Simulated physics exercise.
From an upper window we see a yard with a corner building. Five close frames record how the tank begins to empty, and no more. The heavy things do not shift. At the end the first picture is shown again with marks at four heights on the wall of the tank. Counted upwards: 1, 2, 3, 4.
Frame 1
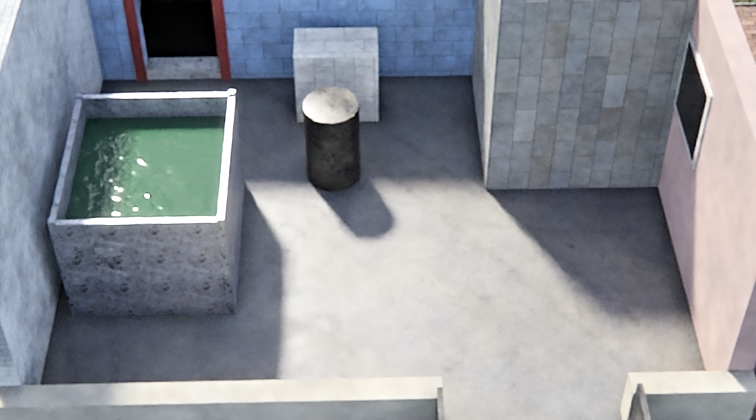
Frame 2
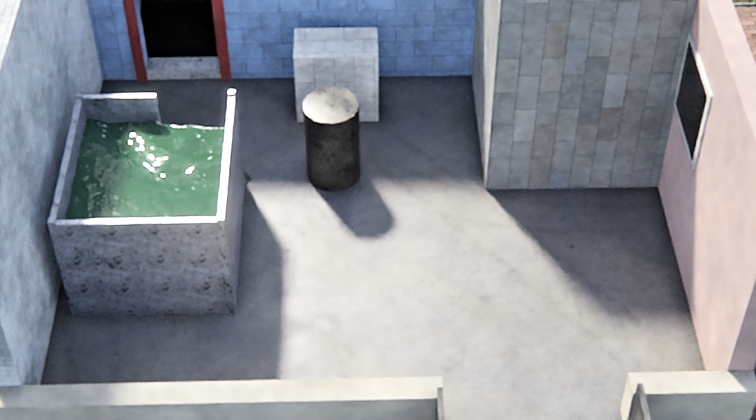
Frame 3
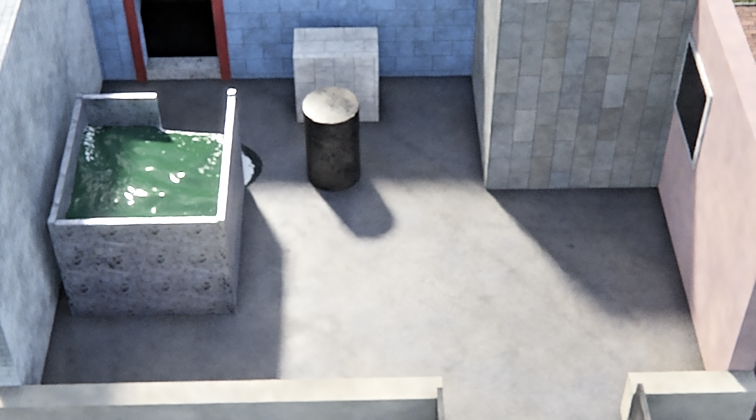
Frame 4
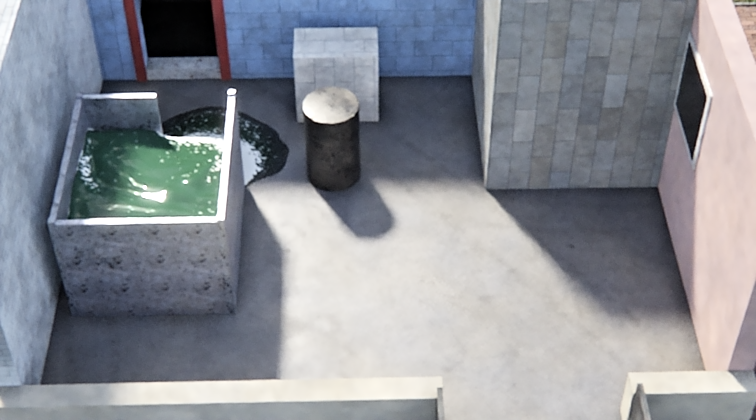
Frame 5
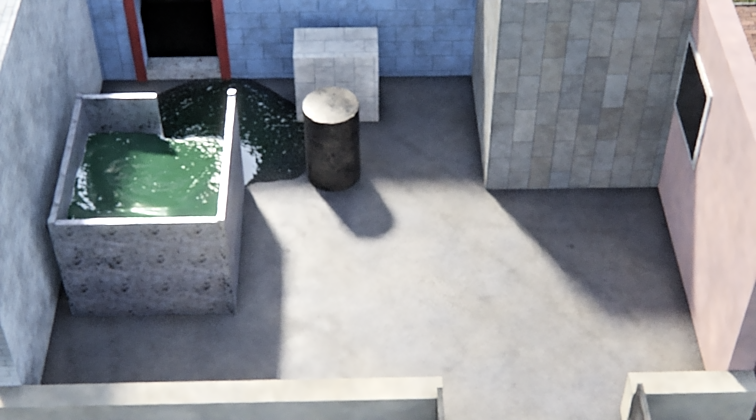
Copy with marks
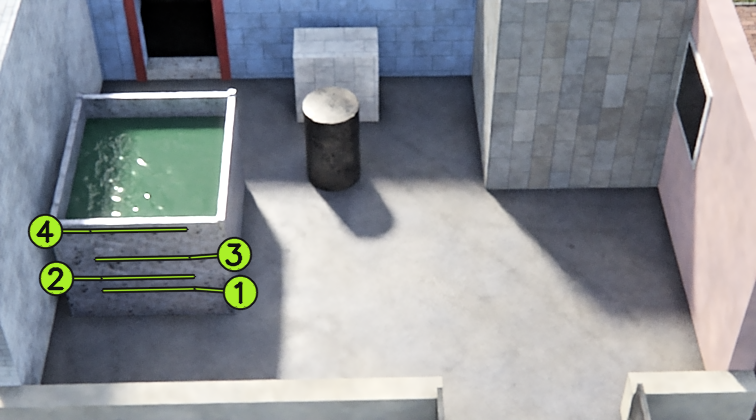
Green water pours through a gap in the tank's back wall and spreads across the yard.
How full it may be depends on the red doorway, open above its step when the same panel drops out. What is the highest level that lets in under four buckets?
Line 1.
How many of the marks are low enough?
One of the four.
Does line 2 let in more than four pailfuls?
Yes.
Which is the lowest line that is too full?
Here it is line 2.
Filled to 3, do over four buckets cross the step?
Yes.
On the marked copy, 1 at (149, 289); 2 at (147, 277); 3 at (143, 258); 4 at (137, 230); from the bottom up 1, 2, 3, 4.
Choosing 1, a bucket or two gets in.
Choosing 2, about 9 bucketfuls get in.
Choosing 3, dozens of bucketfuls pour in.
Choosing 4, dozens of bucketfuls pour in.
